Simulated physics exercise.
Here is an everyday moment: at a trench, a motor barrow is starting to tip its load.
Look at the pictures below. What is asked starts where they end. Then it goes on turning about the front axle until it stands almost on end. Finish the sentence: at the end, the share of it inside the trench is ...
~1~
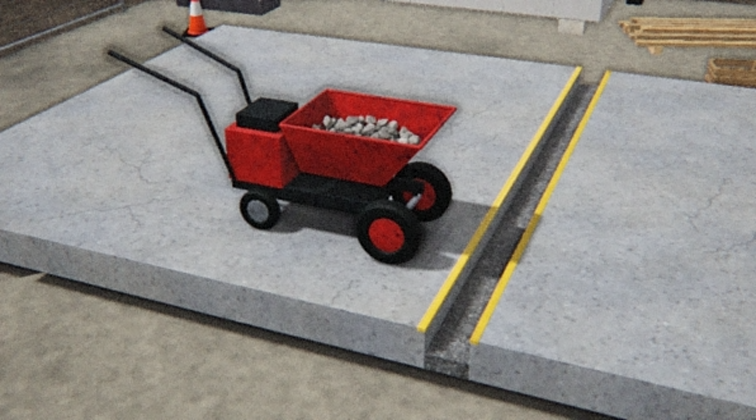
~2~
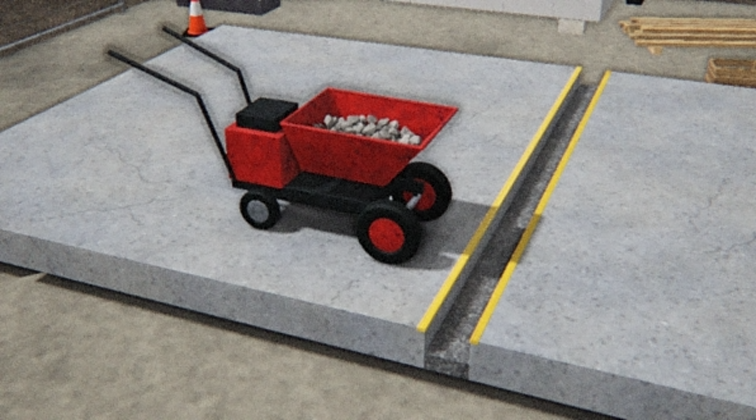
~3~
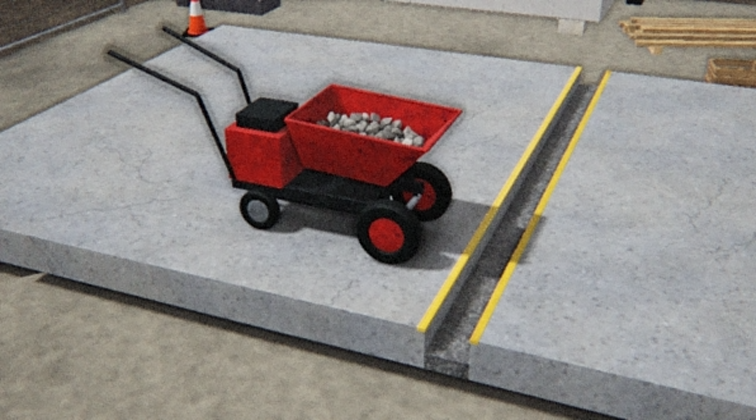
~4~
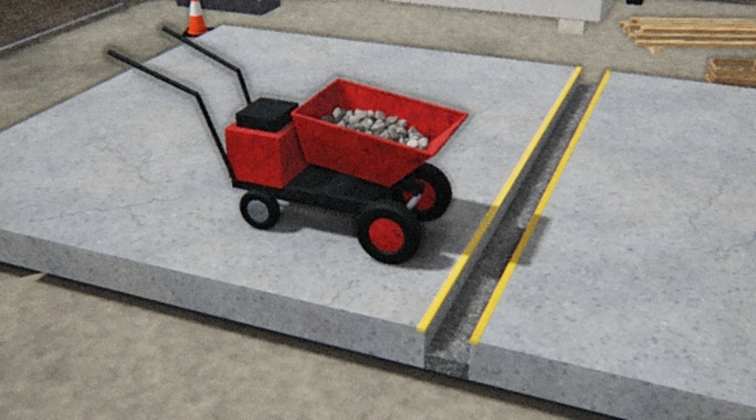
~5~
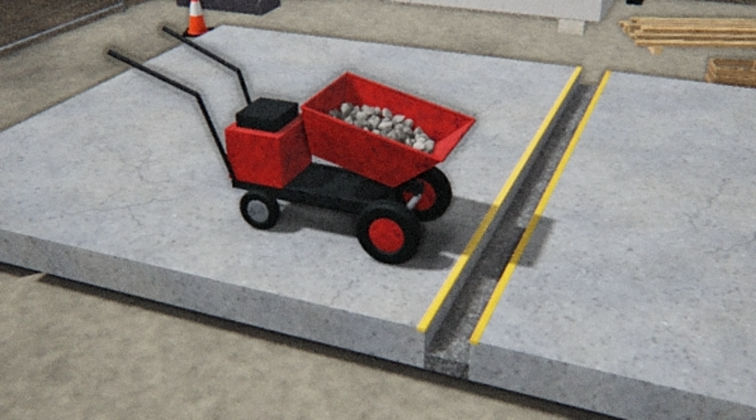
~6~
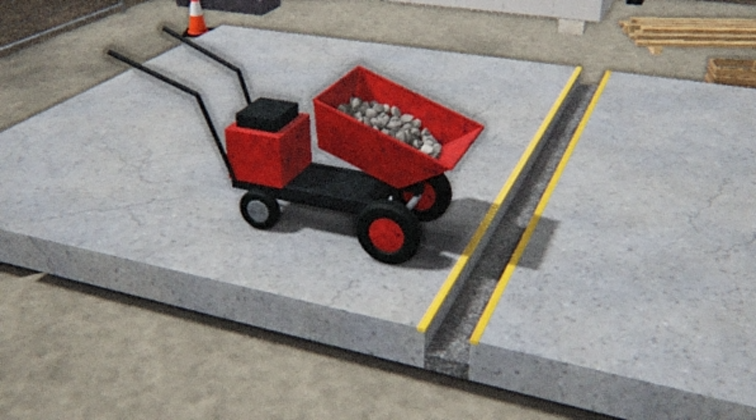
... below half.
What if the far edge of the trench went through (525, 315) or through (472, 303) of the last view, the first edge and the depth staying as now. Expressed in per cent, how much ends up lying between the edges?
In order: Near 90, then 0 percent.
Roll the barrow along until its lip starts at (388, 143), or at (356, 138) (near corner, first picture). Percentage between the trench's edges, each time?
About 80 per cent, then about 60 per cent.
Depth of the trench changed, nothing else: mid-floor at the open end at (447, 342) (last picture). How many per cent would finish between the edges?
Close to 10 per cent.
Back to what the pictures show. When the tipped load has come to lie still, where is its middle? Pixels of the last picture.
About (540, 263).
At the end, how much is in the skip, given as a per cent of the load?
Around 25 per cent.
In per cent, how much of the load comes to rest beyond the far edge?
I'd put it at some 65 per cent of the load.
Shortly afterwards, skip tipped steeply; the whole lot in the skip.
Next, skip tipped right over; near two thirds in the skip; a little in or heaped over the trench; near a quarter beyond it.
Some moments later, skip tipped right over; near a quarter in the skip; a little in or heaped over the trench; near two thirds beyond it.
In the end, skip tipped right over; near a quarter in the skip; a little in or heaped over the trench; near two thirds beyond it.
